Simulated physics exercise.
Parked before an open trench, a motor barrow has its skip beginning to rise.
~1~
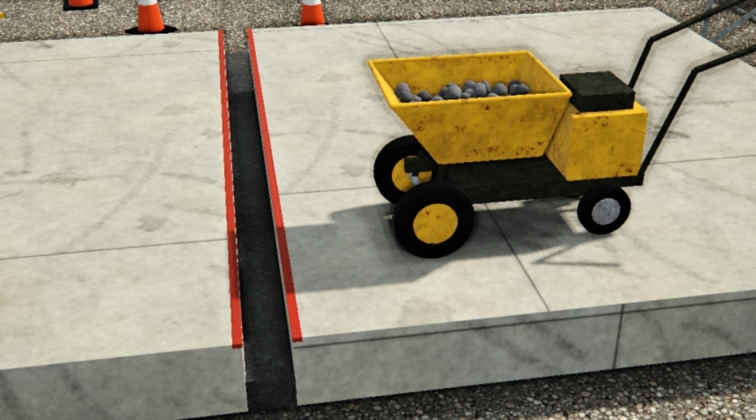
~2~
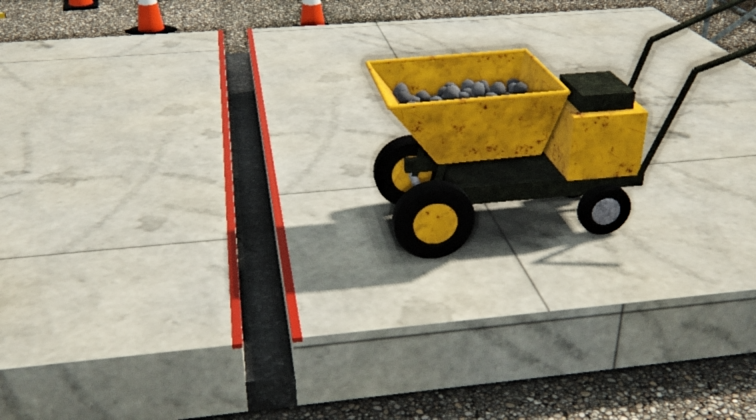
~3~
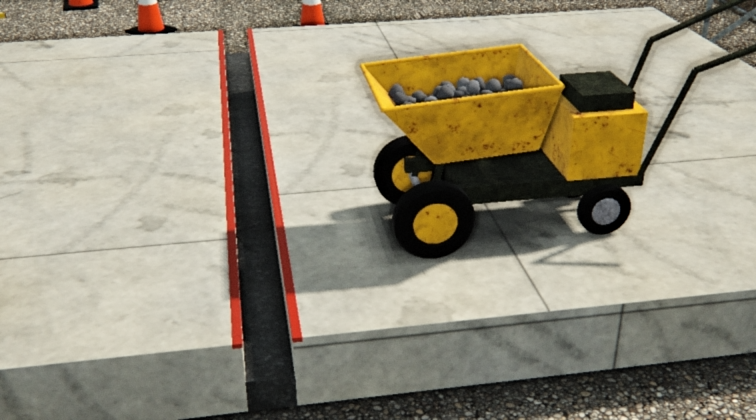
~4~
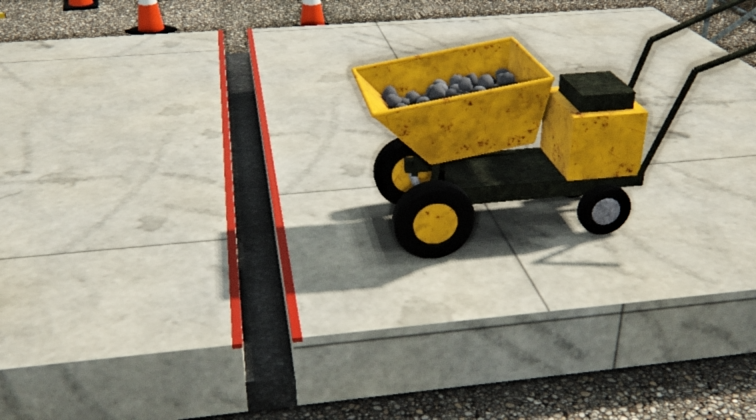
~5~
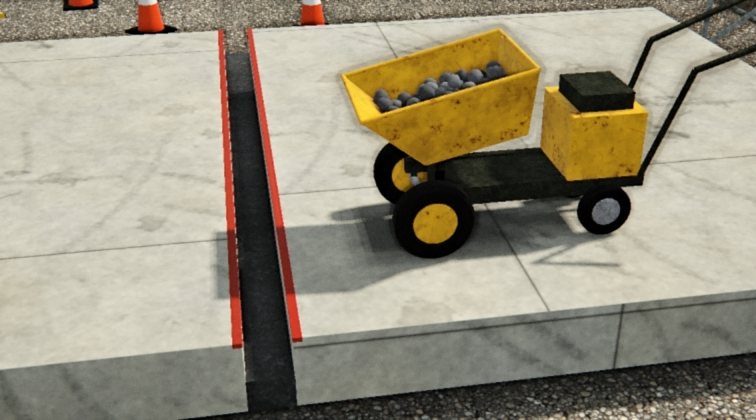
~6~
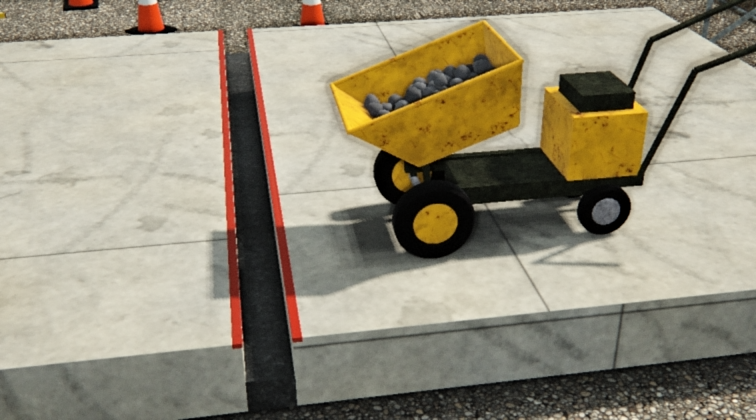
On a pale concrete slab edged by gravel, seen from slightly above and to the side, a narrow dark trench with red-painted edges runs between two sections. To its right stands a yellow motor barrow with black wheels and handles, its skip holding grey cobbles, with orange cones behind. The skip tilts steadily toward the left, its rear rising clear of the chassis, while the barrow and camera stay still.
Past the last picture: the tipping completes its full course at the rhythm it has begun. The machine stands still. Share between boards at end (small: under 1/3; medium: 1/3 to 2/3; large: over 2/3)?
Large.
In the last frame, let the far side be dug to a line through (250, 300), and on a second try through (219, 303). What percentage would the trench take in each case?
In order: Some 60 per cent, then some 100 per cent.
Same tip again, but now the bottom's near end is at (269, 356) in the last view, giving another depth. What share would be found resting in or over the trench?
Estimate: Approx. 50 in a hundred.
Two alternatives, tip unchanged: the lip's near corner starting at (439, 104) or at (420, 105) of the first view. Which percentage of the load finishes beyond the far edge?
In order: About 0 % and 0 %.
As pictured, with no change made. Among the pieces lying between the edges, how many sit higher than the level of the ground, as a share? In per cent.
15 in a hundred.
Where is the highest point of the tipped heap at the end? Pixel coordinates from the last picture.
I'd place the summit at about pixel (271, 233).
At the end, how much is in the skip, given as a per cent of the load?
Roughly 0 %.
Shortly afterwards, skip tipped steeply; the whole lot in the skip.
Next, skip tipped right over; all but a few in the skip; only a few short of the trench; a little in or heaped over the trench.
Some moments later, skip tipped right over; a little in the skip; a little short of the trench; the bulk in or heaped over the trench; only a few beyond it.
In the end, skip tipped right over; only a few in the skip; a little short of the trench; the bulk in or heaped over the trench; only a few beyond it.
